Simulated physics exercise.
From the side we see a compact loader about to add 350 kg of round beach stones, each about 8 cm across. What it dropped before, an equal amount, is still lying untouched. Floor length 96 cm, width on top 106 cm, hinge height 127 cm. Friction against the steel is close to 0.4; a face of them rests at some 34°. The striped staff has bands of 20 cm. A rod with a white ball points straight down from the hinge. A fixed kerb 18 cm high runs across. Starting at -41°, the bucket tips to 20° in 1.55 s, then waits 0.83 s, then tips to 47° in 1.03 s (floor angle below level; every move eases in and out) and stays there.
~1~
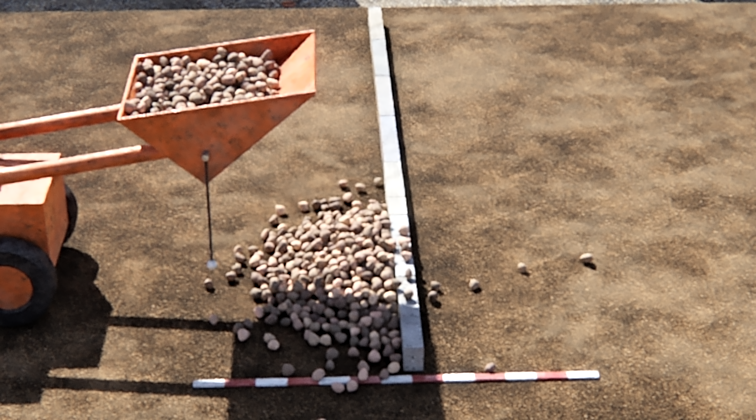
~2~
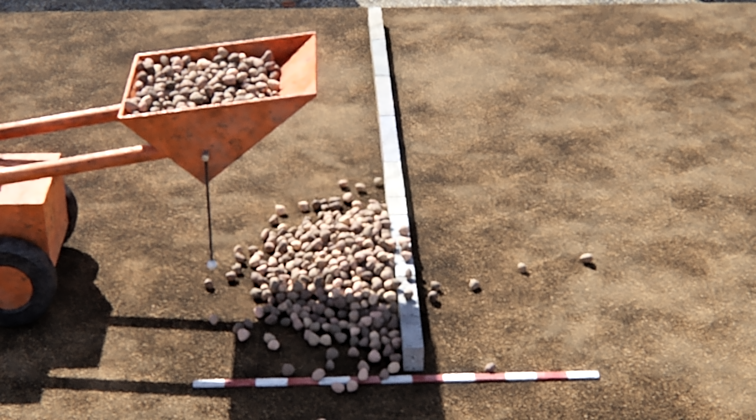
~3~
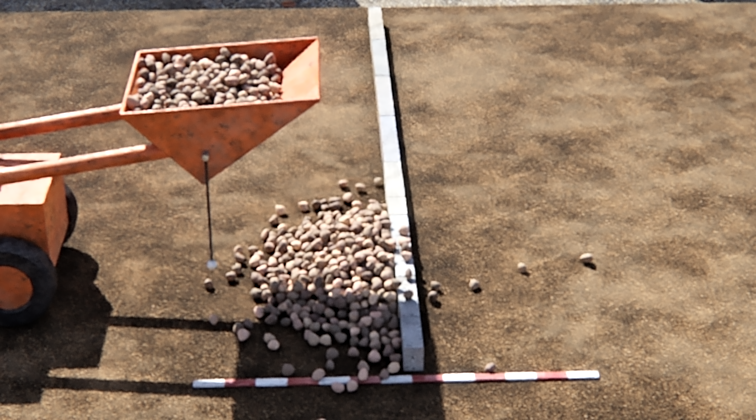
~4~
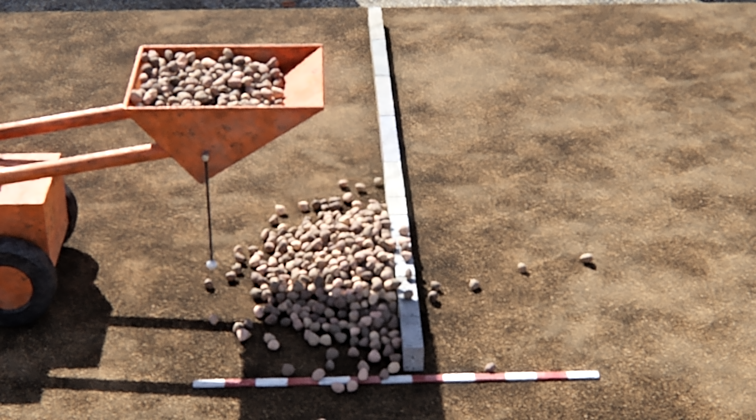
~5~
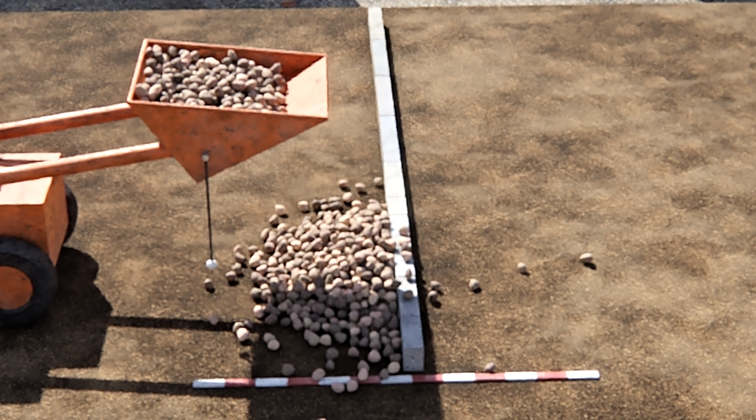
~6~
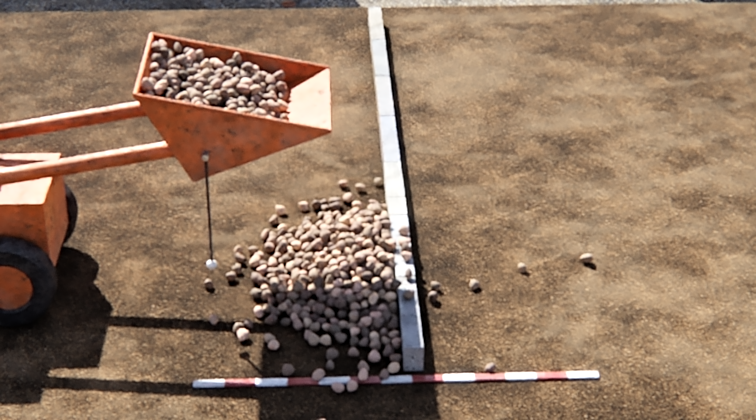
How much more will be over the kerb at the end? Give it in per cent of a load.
About 28 per cent.
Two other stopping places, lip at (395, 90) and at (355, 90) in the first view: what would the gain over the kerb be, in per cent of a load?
Near 95 per cent from the first place, 65 from the second.
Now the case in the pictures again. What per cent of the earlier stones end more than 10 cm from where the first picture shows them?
About 10 per cent.
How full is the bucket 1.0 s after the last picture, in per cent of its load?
Roughly 85 per cent is still inside.
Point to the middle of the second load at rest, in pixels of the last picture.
Their middle is at about (371, 255).
Then, 0.6 s after the last picture the floor is at 10°; in per cent of one load, 100 in the bucket, 99 on this side of the kerb, 1 over the kerb; the foremost stones are at (469, 279).
Then, 1.0 s after the last picture the floor is at 20°; in per cent of one load, 87 in the bucket, 112 on this side of the kerb, 1 over the kerb; the foremost stones are at (469, 279).
Then, 3.3 s after the last picture the floor is at 47°; in per cent of one load, 0 in the bucket, 172 on this side of the kerb, 28 over the kerb; the foremost stones are at (555, 260).
Then, 5.8 s after the last picture the floor is at 47°; in per cent of one load, 0 in the bucket, 171 on this side of the kerb, 29 over the kerb; the foremost stones are at (555, 260). Net gain over the kerb, 28.
